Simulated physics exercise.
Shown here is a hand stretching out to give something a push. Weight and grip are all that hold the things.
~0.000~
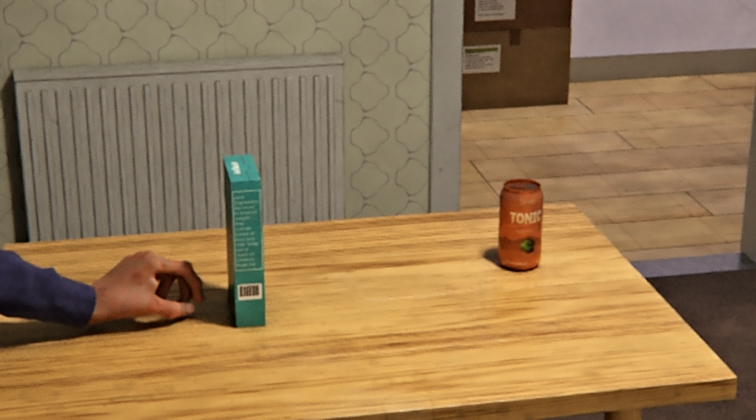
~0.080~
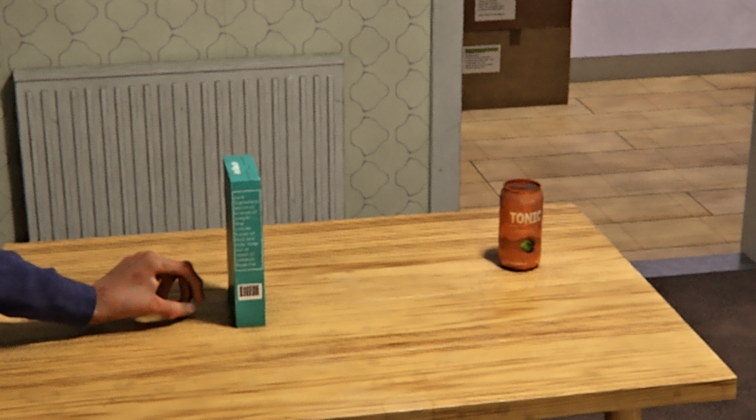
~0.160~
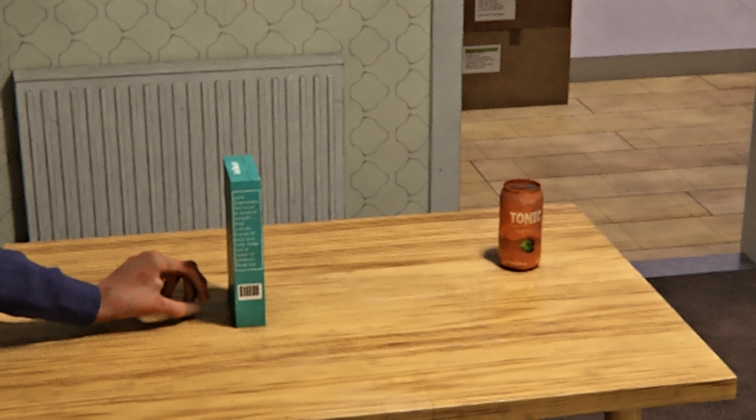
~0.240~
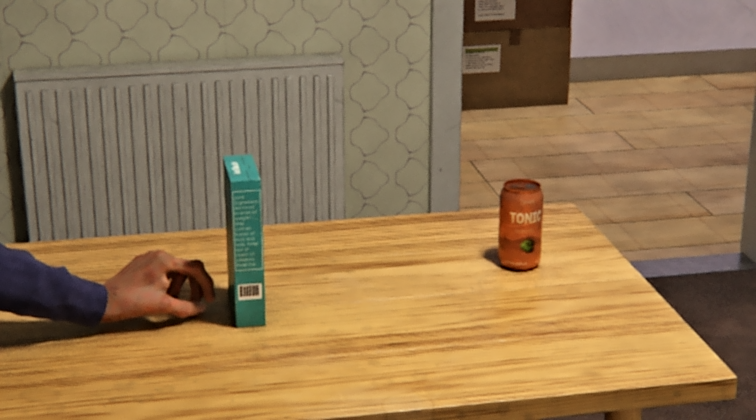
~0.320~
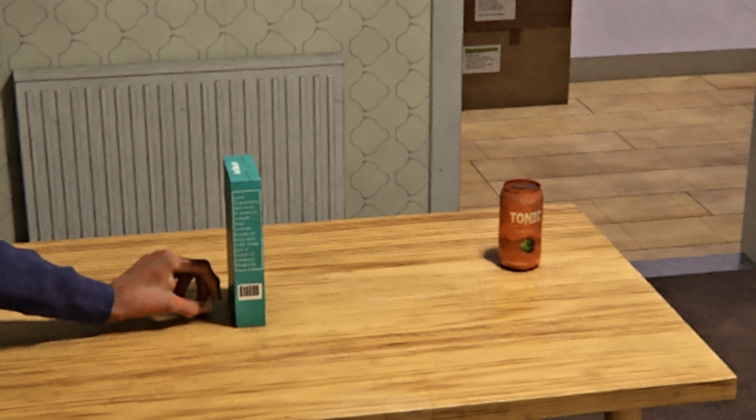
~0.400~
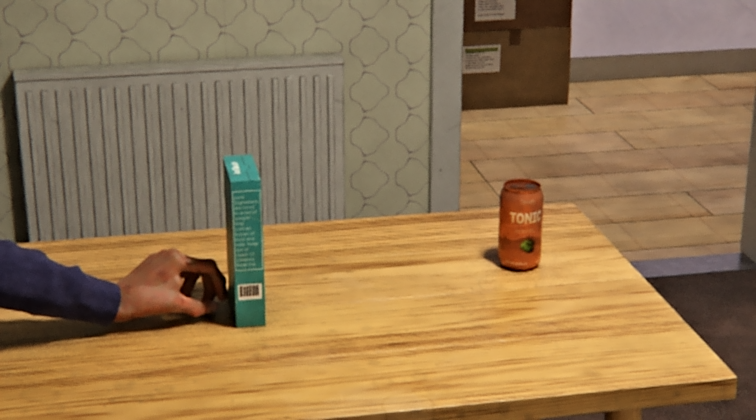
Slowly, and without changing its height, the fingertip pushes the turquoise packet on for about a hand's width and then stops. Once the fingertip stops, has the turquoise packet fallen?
No.
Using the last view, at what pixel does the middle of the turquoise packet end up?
Near pixel (332, 234).
By 0.70 s, turquoise packet moved a little near (260, 239).
By 1.00 s, turquoise packet moved a little near (284, 238).
By 1.30 s, turquoise packet moved about its own width near (308, 235).
By 1.60 s, turquoise packet moved about its own width near (331, 233).
When it is over (2.4 s), moved from the start, turquoise packet. End places, in pixels of the last picture, turquoise packet near (332, 234).
